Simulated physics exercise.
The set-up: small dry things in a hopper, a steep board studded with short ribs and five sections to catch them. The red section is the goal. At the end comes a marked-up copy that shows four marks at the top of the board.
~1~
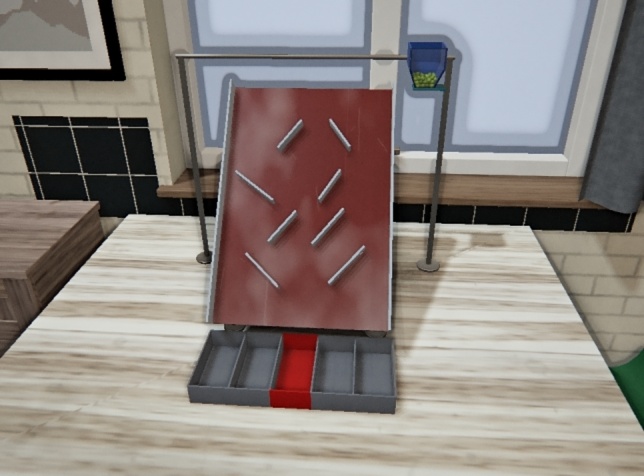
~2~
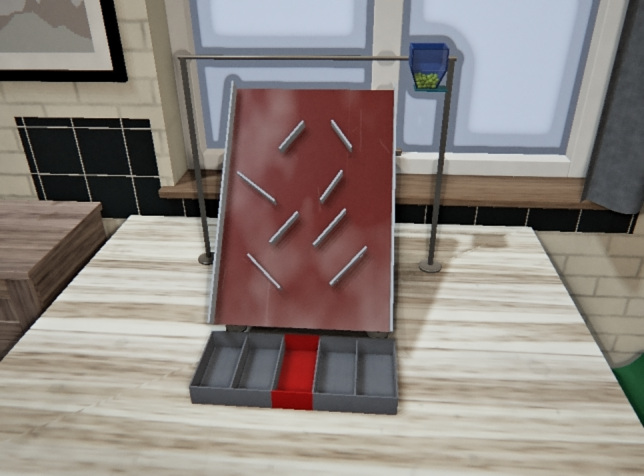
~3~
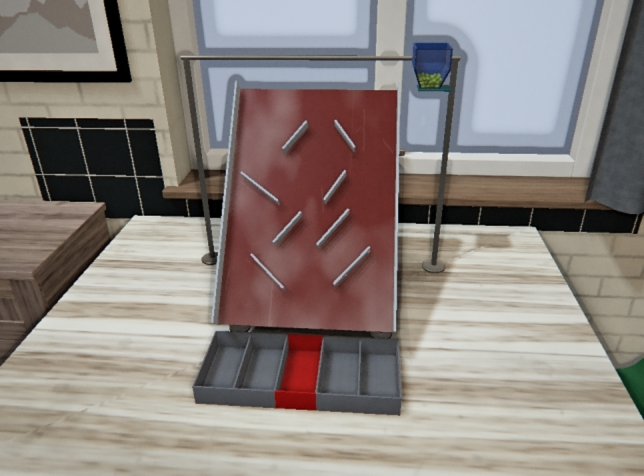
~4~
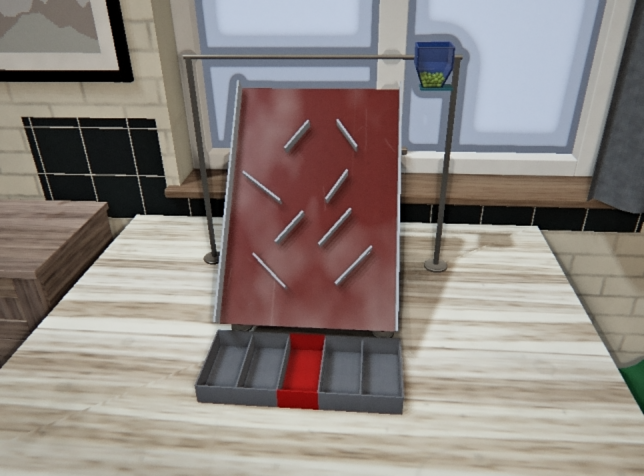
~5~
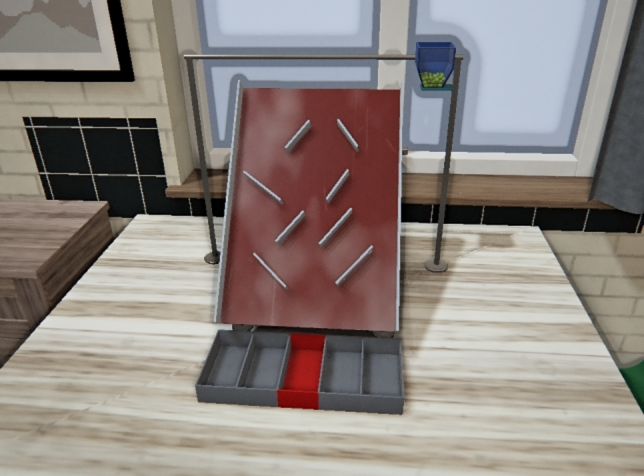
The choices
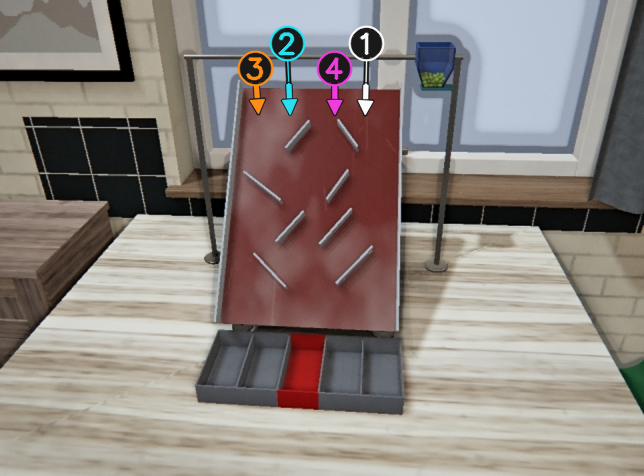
At the start, a blue hopper of small yellow-green peas hangs at the right end of a rail, above a steep red board with slanted ribs and five sections below, the middle one red. The view shifts very slightly, then settles, while the hopper, peas and board show no movement of their own.
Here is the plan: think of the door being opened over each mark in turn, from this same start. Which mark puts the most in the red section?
Mark 2.
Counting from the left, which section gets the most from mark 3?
It is the third one.
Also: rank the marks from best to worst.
Best to worst: 2, 3, 4, 1.
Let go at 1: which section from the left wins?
The fifth.
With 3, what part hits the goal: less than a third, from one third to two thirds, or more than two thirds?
It is from one third to two thirds.
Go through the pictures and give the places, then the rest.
Hopper at (425, 79), dried peas, door shut, in the first frame.
Ribs (279, 148) to (303, 121), (332, 120) to (351, 147), (237, 172) to (274, 201), in the second frame.
Ribs (324, 200) to (345, 170), (273, 242) to (301, 212), (317, 245) to (349, 209), in the third frame.
Ribs (253, 253) to (285, 287), (336, 283) to (372, 246), in the fourth frame.
Red section at (298, 399), number 3 of 5 from the left, in the fifth frame.
On the marked copy, mark 1 meets the board at (365, 109); mark 2 meets the board at (289, 109); mark 3 meets the board at (258, 108); mark 4 meets the board at (334, 109).
For mark 1, a small part in the red section, most in other sections, a small part outside the box.
For mark 2, most in the red section, about a quarter in other sections.
For mark 3, about half in the red section, about a third in other sections, a small part outside the box.
For mark 4, about a third in the red section, about half in other sections, a small part outside the box.
